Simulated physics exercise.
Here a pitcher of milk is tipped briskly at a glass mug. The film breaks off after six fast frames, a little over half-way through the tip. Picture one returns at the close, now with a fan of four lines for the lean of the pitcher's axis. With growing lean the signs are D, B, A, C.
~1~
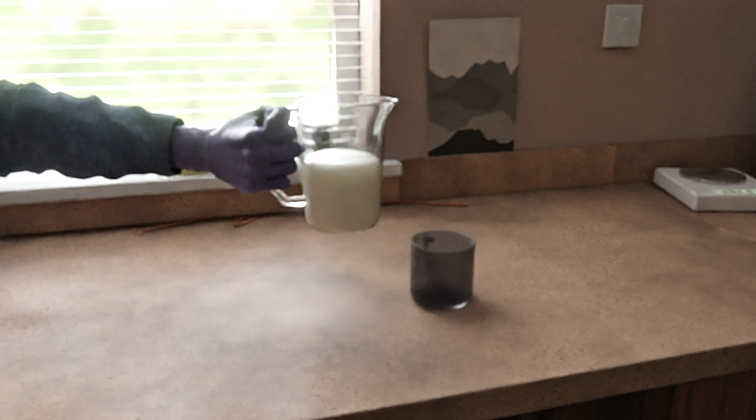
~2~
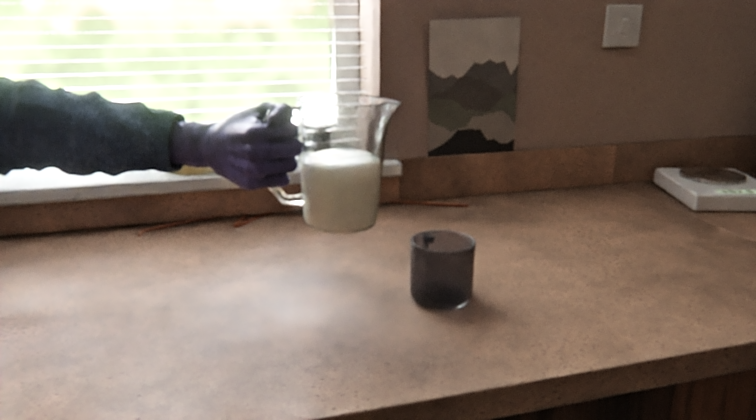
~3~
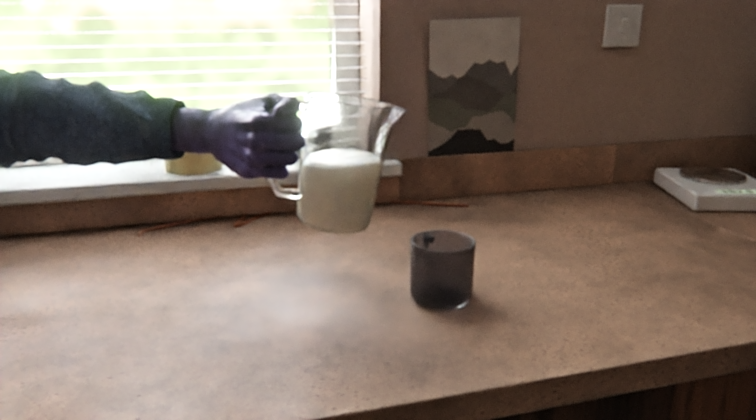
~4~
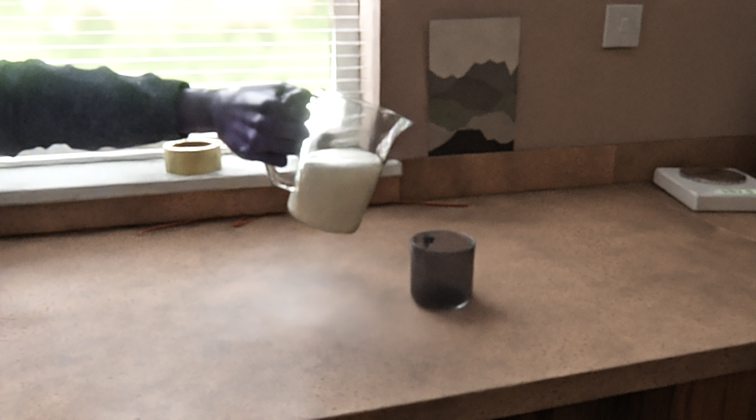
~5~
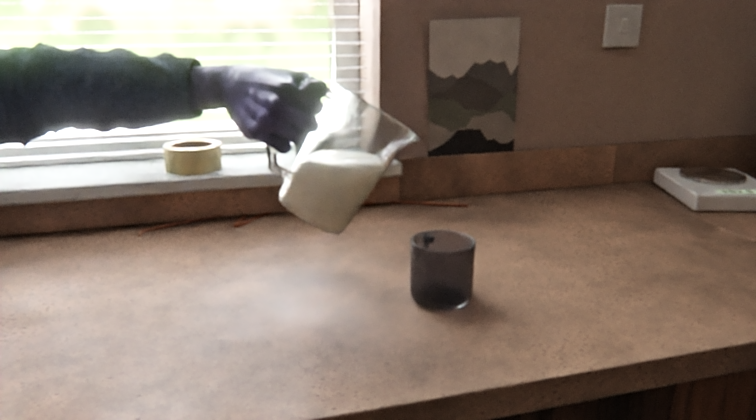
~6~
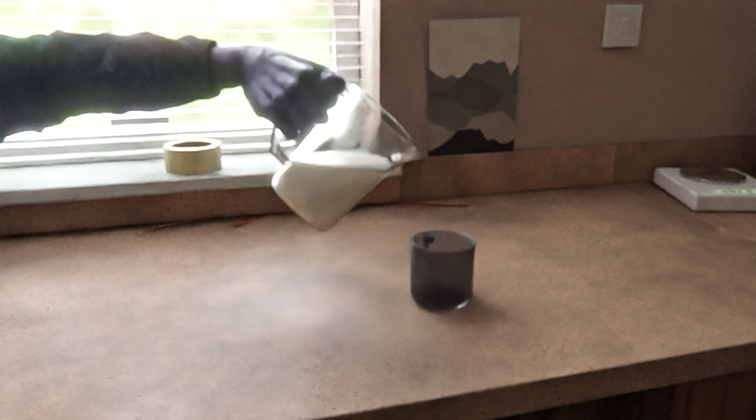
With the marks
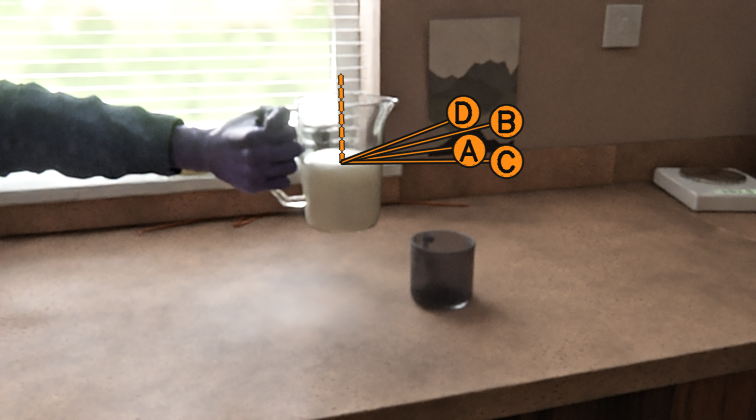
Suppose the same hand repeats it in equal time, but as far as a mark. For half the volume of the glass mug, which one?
Use mark D.
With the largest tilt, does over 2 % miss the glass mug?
Yes, it does.
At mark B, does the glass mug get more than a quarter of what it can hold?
Yes, clearly.
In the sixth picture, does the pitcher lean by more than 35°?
Yes, it does.
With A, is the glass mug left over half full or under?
Over.
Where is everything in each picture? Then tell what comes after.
Upright, lip at (396, 100); rim of the glass mug round (443, 240); nothing has left yet.
Tipped about 2°, lip at (399, 102); nothing has left yet.
Tipped about 9°, lip at (405, 110); nothing has left yet.
Tipped about 20°, lip at (412, 122); nothing has left yet.
Tipped about 33°, lip at (417, 139); nothing has left yet.
Tipped about 46°, lip at (419, 157); nothing has left yet.
On the marked copy, A at (451, 148); B at (489, 124); C at (489, 160); D at (448, 121).
For mark A, the glass mug ends with about 81 % of what it can hold; 13 % of the milk is spilt.
For mark B, the glass mug ends with about 67 % of what it can hold; 6 % of the milk is spilt.
For mark C, the glass mug is filled to the brim; 13 % of the milk is spilt.
For mark D, the glass mug ends with about 50 % of what it can hold.
